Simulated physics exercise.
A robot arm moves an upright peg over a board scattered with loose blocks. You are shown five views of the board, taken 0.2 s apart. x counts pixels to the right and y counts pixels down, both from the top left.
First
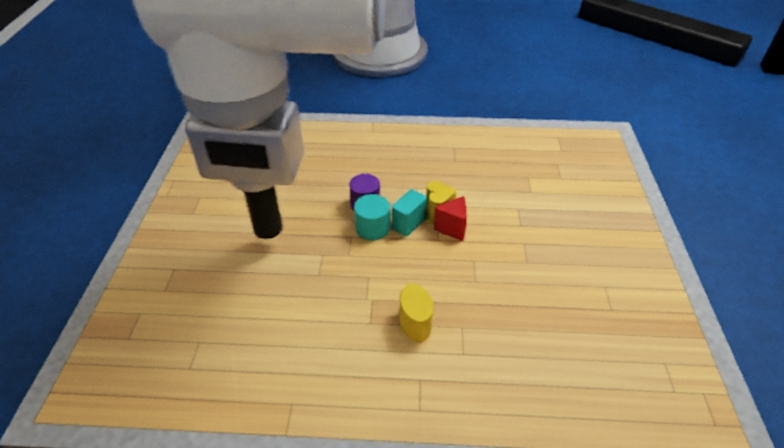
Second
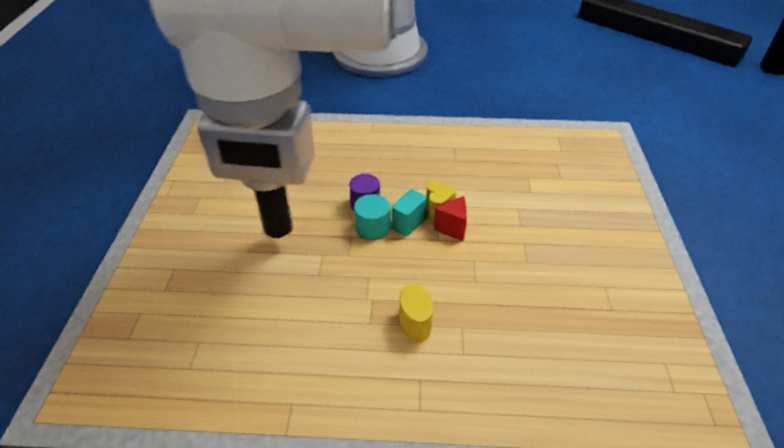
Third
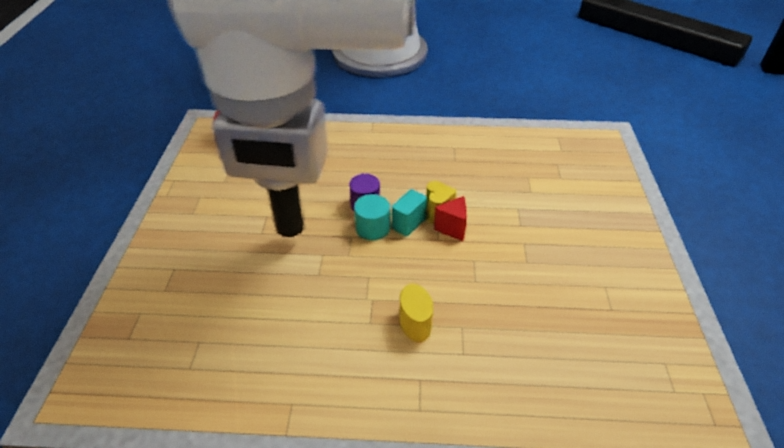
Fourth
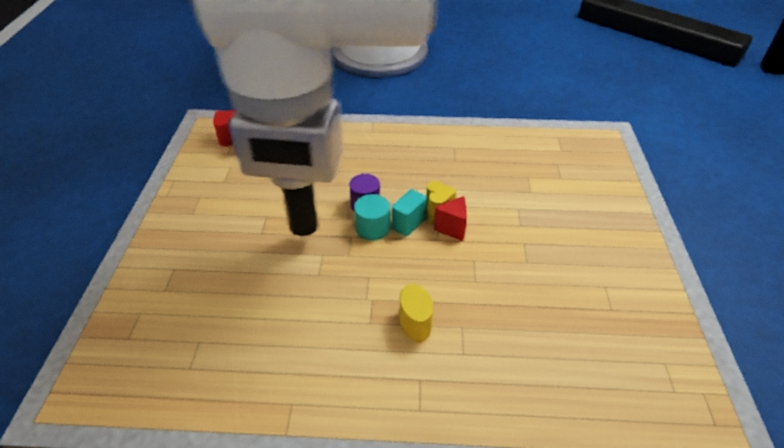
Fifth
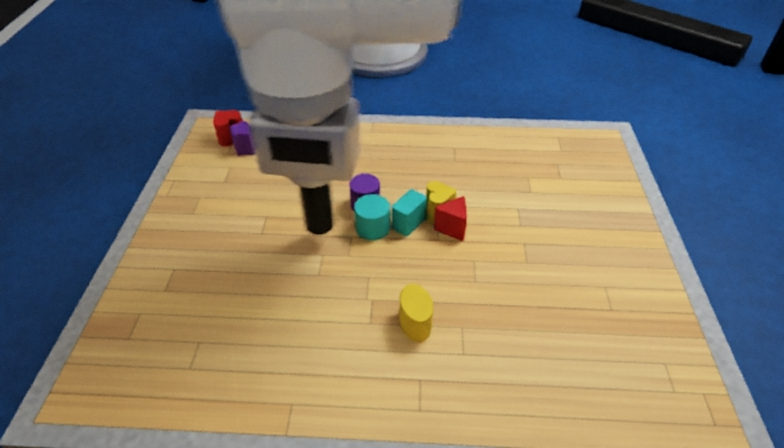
A white and grey robot arm holding an upright black peg slides slowly rightward over a pale wooden board on a blue floor, seen from a fixed raised view. Purple, turquoise, yellow and red blocks cluster near the centre, with a yellow oval block nearer the viewer, all staying still. As the arm shifts, red and then purple blocks come into view at the far left corner, while the peg nears the cluster's left side.
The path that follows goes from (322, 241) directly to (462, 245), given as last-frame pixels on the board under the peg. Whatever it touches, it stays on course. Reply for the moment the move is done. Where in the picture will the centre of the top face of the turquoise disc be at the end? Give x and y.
Put as a pixel place, it's (394, 199).
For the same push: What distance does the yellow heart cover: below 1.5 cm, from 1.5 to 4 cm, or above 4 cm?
Range: Under 1.5 cm.
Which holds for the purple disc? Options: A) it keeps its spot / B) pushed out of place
Letter A.
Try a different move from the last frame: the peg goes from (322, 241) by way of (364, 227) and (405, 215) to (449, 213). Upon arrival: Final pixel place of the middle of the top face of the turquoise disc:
Expect it around (481, 200).
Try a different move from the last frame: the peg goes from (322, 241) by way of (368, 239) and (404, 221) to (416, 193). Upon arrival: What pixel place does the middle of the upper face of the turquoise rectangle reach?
It is at (431, 199).
On the path given first. One third of the way, peg (370, 227); turquoise disc (387, 202); turquoise rectangle (416, 202), turned 25° anticlockwise.
Two thirds of the way, peg (418, 229); turquoise disc (394, 199); turquoise rectangle (426, 200), turned 45° anticlockwise; yellow heart (445, 189); red three-sided block (458, 207).
At the end, peg (464, 230); purple disc not moved; turquoise disc (394, 199); turquoise rectangle (426, 199), turned 50° anticlockwise; yellow heart (445, 189); red three-sided block (467, 206), turned 20° anticlockwise.
